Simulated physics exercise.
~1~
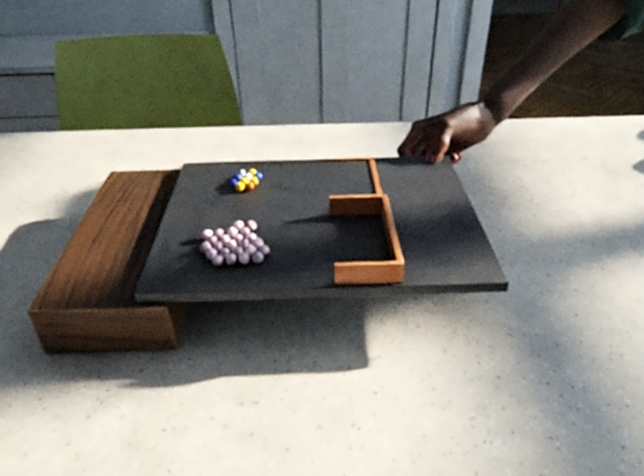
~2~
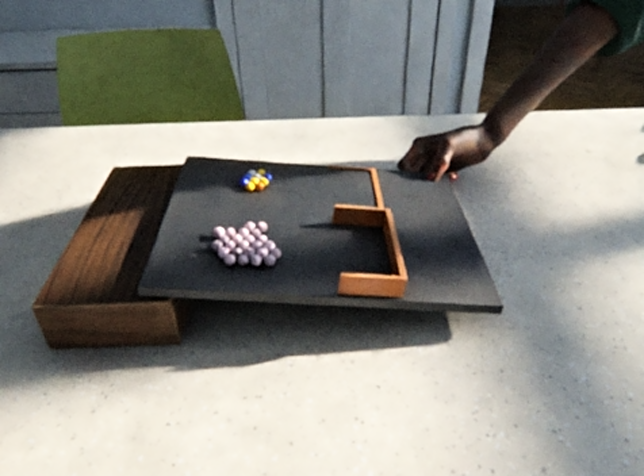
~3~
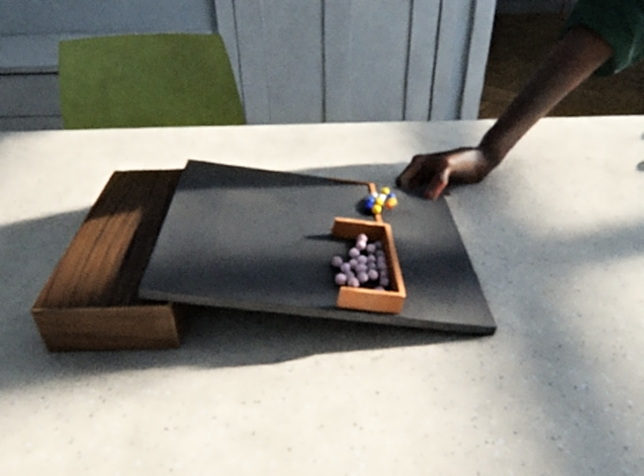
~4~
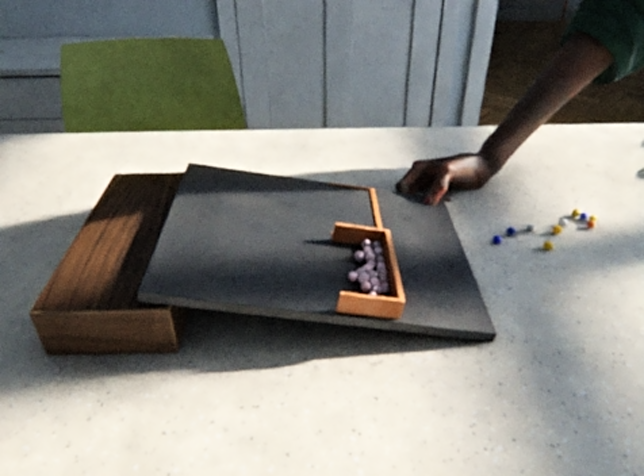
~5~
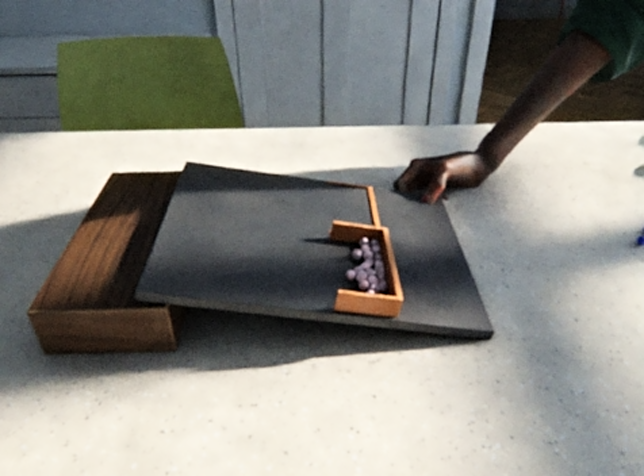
A dark board rests its left end on a brown wooden block on a pale speckled table, seen from slightly above, with a green chair and grey-blue panelling behind. A hand at the far right corner holds it level, with pale purple balls nearer the viewer, a smaller blue, yellow and white cluster farther back, and two orange strips to their right. The hand lowers the right end, and both groups slide right. The purple balls stop inside the near bracket-shaped strip. The colourful ones pass the far strip and scatter rightward across the table, nearly all leaving view, while the purple ones stay gathered.
